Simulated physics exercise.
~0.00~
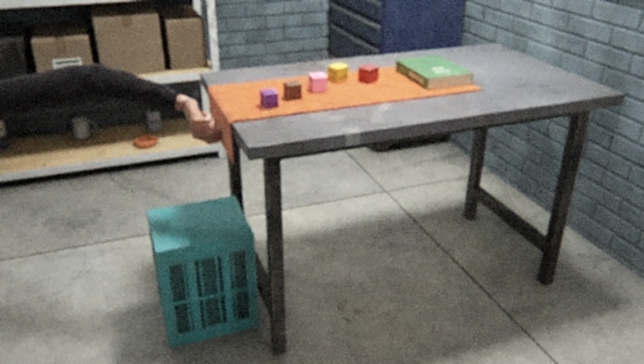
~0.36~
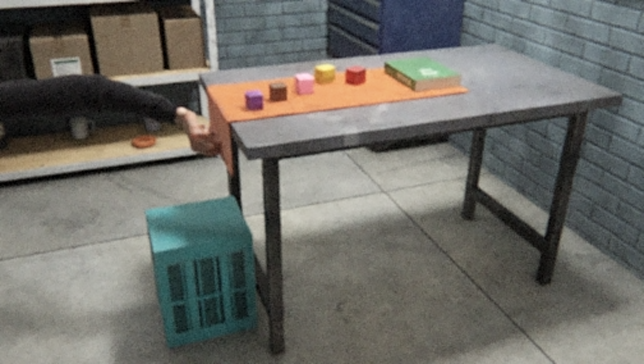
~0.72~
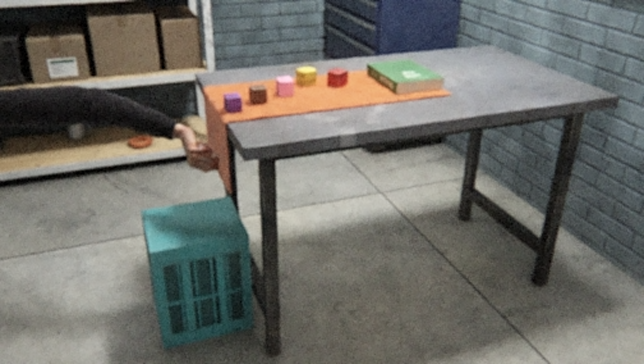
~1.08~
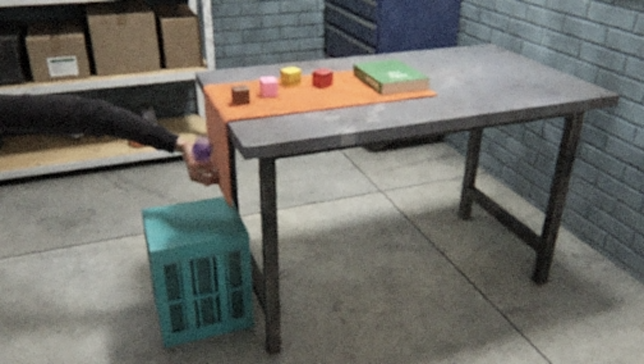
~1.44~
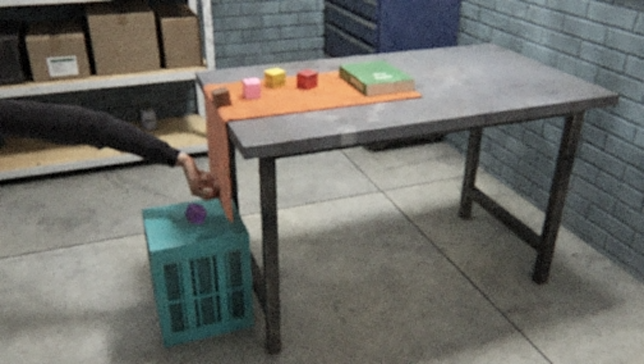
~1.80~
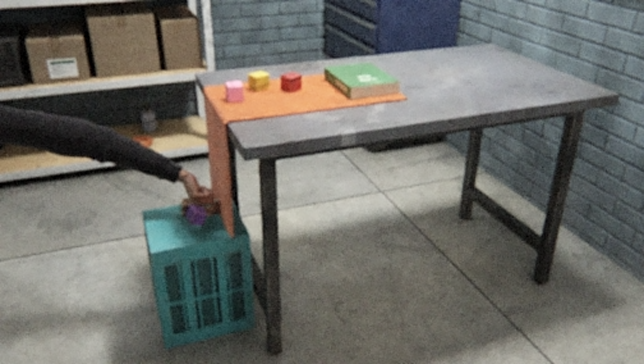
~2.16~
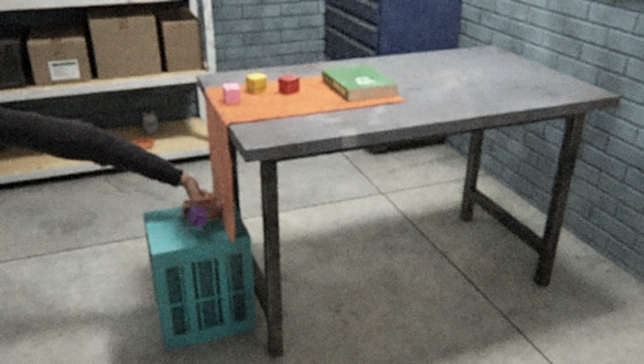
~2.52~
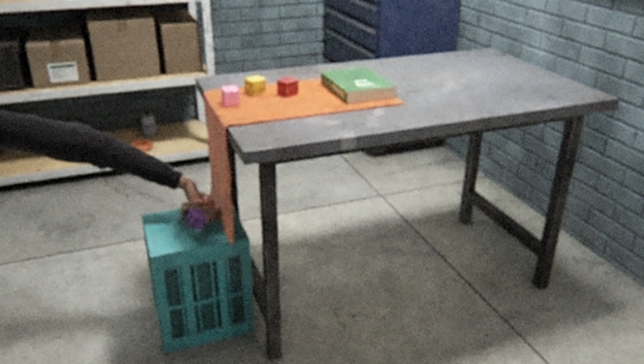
Hand slowly pulling an orange scarf down off a workbench, the purple then brown cube dropping onto a turquoise crate, others staying up.
